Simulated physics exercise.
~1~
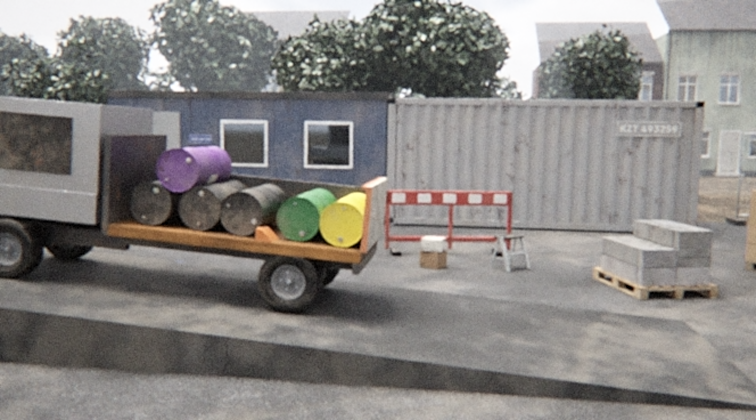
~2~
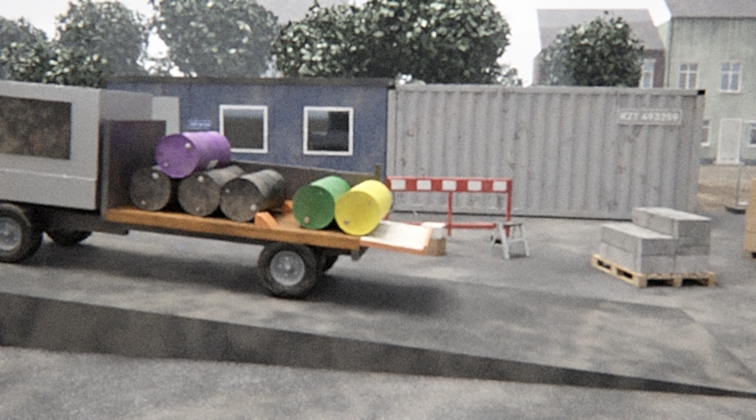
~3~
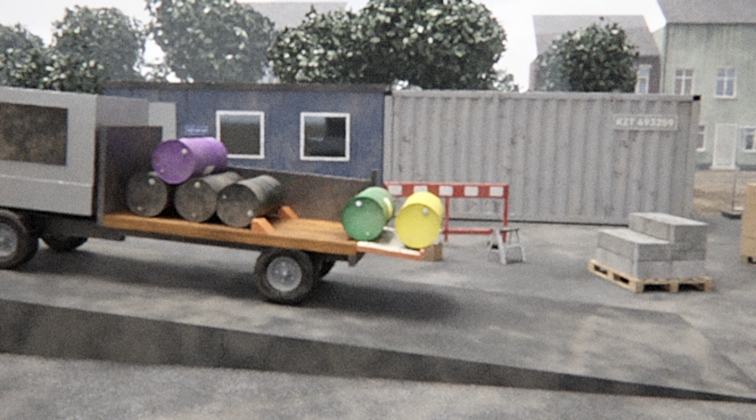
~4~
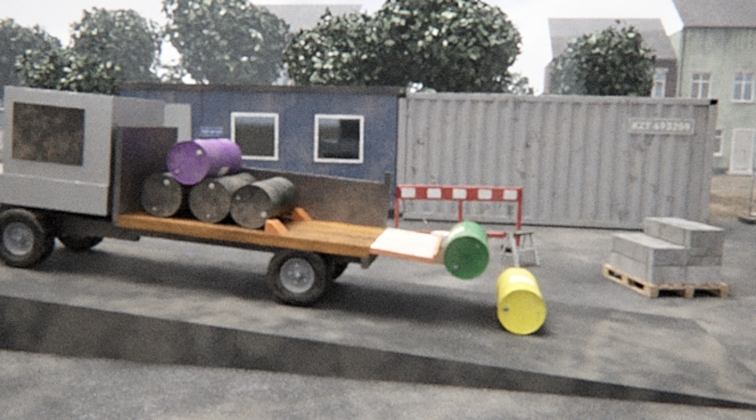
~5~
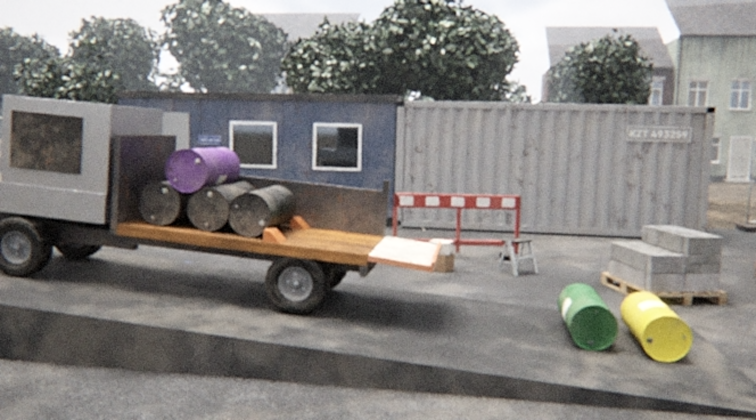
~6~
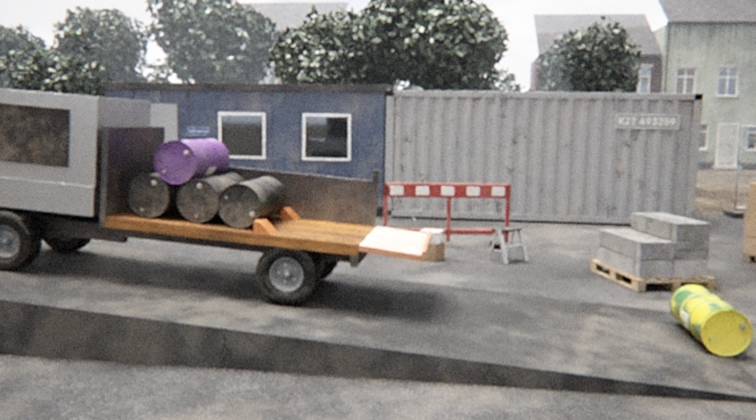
Green and yellow drums roll off the truck's lowered tailgate and away right; four drums stay.
